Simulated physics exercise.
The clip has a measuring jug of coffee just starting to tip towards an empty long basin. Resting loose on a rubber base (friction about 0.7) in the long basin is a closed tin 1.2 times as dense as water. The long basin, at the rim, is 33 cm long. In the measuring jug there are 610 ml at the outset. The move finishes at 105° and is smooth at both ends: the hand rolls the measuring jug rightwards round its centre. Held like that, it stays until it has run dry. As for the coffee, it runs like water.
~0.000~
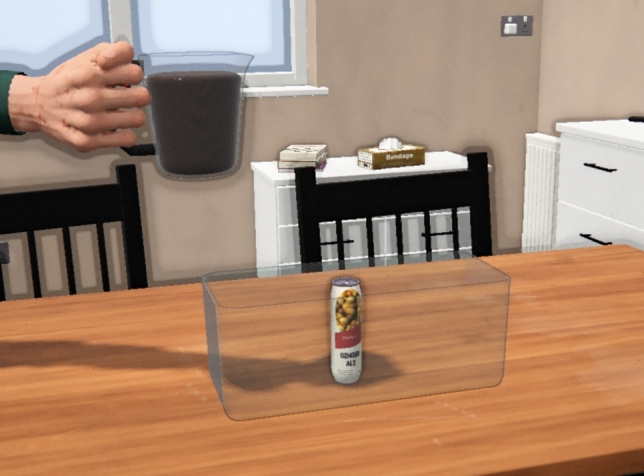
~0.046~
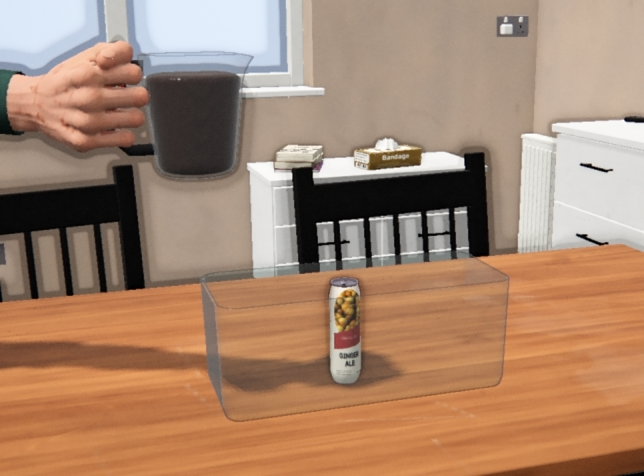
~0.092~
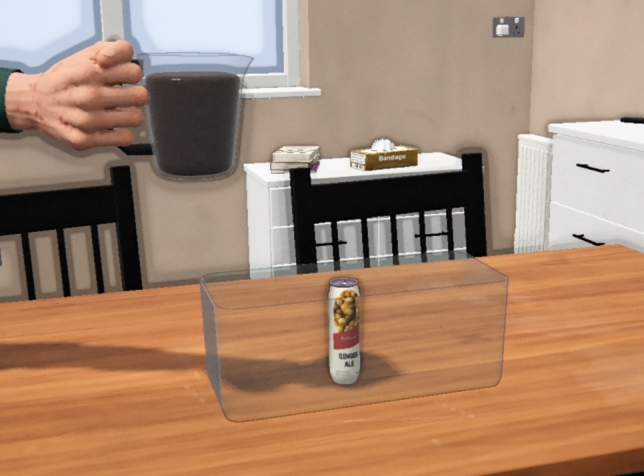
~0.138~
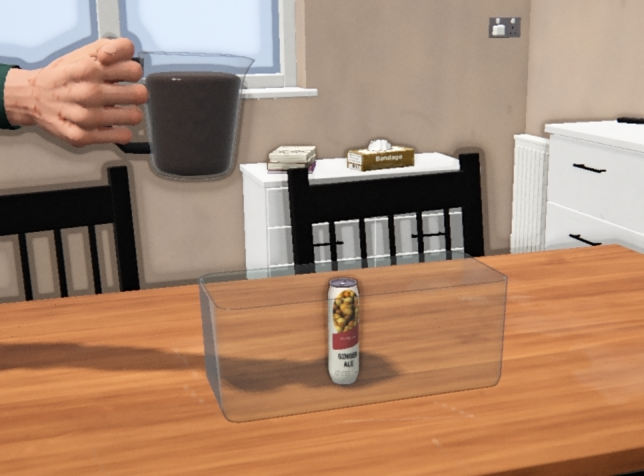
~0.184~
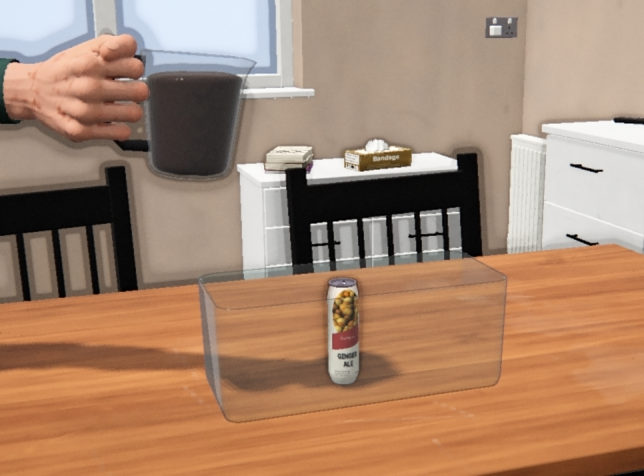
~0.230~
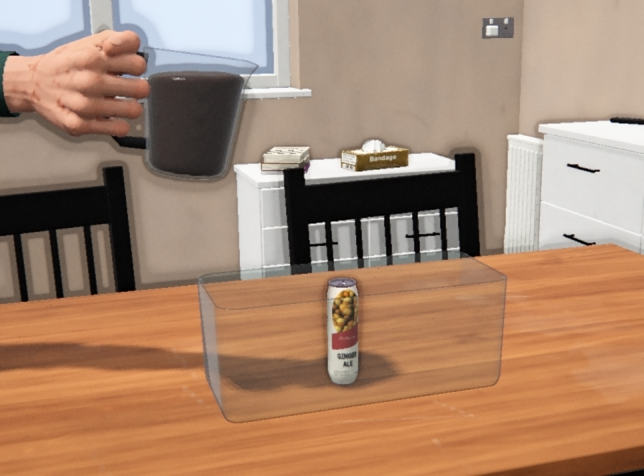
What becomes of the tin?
It won't make it through.
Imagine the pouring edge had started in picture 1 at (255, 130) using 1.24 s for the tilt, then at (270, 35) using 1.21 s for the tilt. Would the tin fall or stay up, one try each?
Run one: It does not tip. Run two: It does not tip.
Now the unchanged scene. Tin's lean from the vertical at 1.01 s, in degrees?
The tilt is near 0°.
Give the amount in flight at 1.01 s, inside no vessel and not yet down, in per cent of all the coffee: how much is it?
Around 28 percent of the liquid.
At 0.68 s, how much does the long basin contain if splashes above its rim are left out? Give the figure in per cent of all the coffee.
I'd put it near 1 percent.
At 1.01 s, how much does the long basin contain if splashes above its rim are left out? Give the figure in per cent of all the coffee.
The fraction sits near 42 in a hundred.
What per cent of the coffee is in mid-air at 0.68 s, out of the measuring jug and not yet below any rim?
Near 14 per cent at that time.
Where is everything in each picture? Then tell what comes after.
It leans 0°; its right rim is at (254, 54); the coffee meets the walls at (145, 78) and (240, 74); the long basin's rim runs from (210, 292) to (488, 266); the tin's top is at (346, 286), in the first frame.
It leans 0°; its right rim is at (253, 55); the coffee meets the walls at (144, 78) and (239, 74), in the second frame.
It leans 1°; its right rim is at (253, 57); the coffee meets the walls at (143, 77) and (238, 75), in the third frame.
It leans 3°; its right rim is at (254, 58); the coffee meets the walls at (144, 76) and (238, 76), in the fourth frame.
It leans 6°; its right rim is at (256, 61); the coffee meets the walls at (146, 76) and (240, 76), in the fifth frame.
It leans 9°; its right rim is at (258, 64); the coffee meets the walls at (147, 78) and (243, 76), in the sixth frame.
After 0.68 s the tilt is 61° and 84 per cent is still to pour; the tin stands where it began.
After 1.01 s the tilt is 97° and 28 per cent is still to pour; the tin stands where it began.
After 1.36 s the tilt is 105° and 1 per cent is still to pour; the tin leans 14°.
After 1.74 s the tilt is 105° and 0 per cent is still to pour; the tin lies on its side.
In the end the tin lies on its side.
